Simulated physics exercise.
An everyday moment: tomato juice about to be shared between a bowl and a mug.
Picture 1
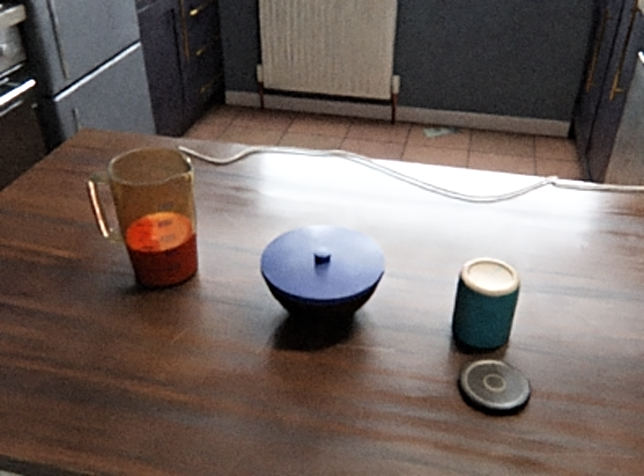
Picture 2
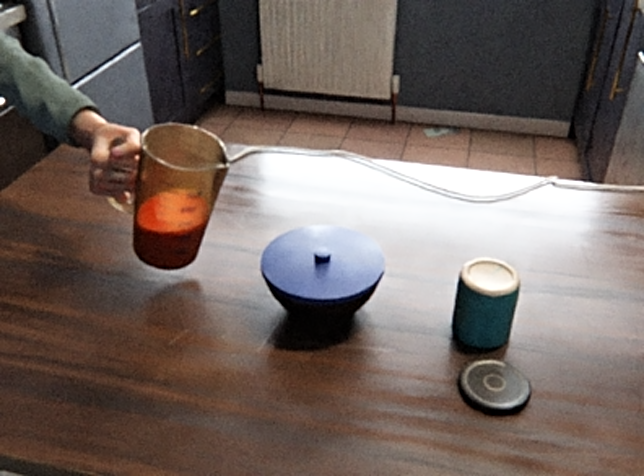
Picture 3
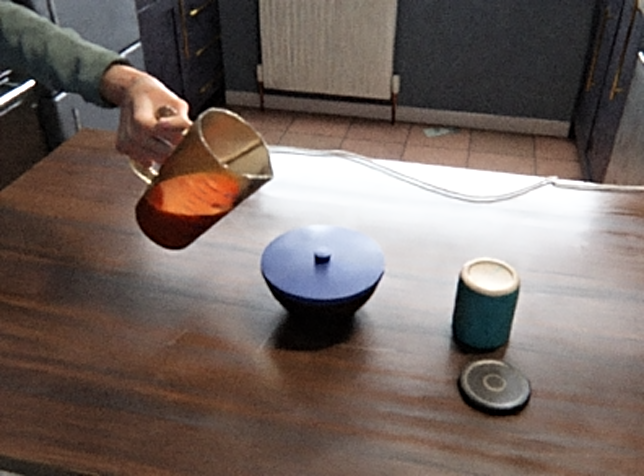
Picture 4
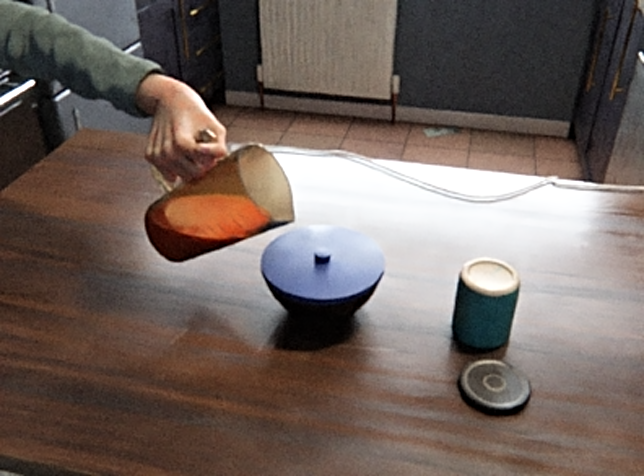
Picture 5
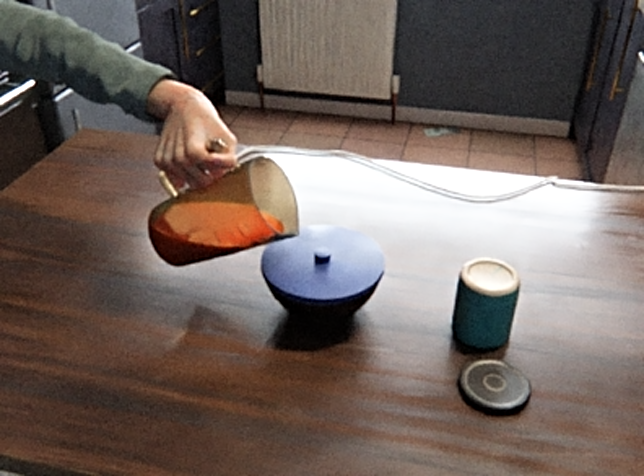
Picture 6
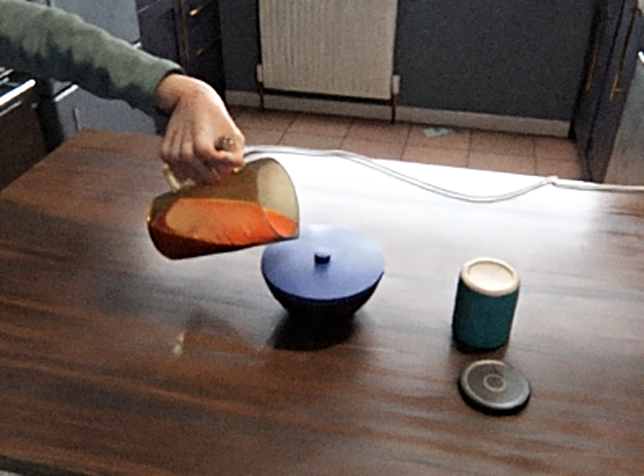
The clip shows a hand lifting a clear jug of red liquid from the left of a wooden table, moving it right and tilting it beside a lidded blue bowl, while an upside-down teal mug stays still.
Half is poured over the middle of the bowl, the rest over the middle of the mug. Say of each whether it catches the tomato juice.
The bowl sheds it on the top and the mug sheds it on the top.
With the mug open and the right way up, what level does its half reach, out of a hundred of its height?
About 65 per cent.
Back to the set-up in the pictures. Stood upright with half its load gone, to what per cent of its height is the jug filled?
Some 20 per cent.
Shortly, it hits the lid of the bowl and runs off.
Then, it runs off the upturned base of the mug.
At the finish, the bowl is empty, in a puddle; the mug is empty, in a puddle.
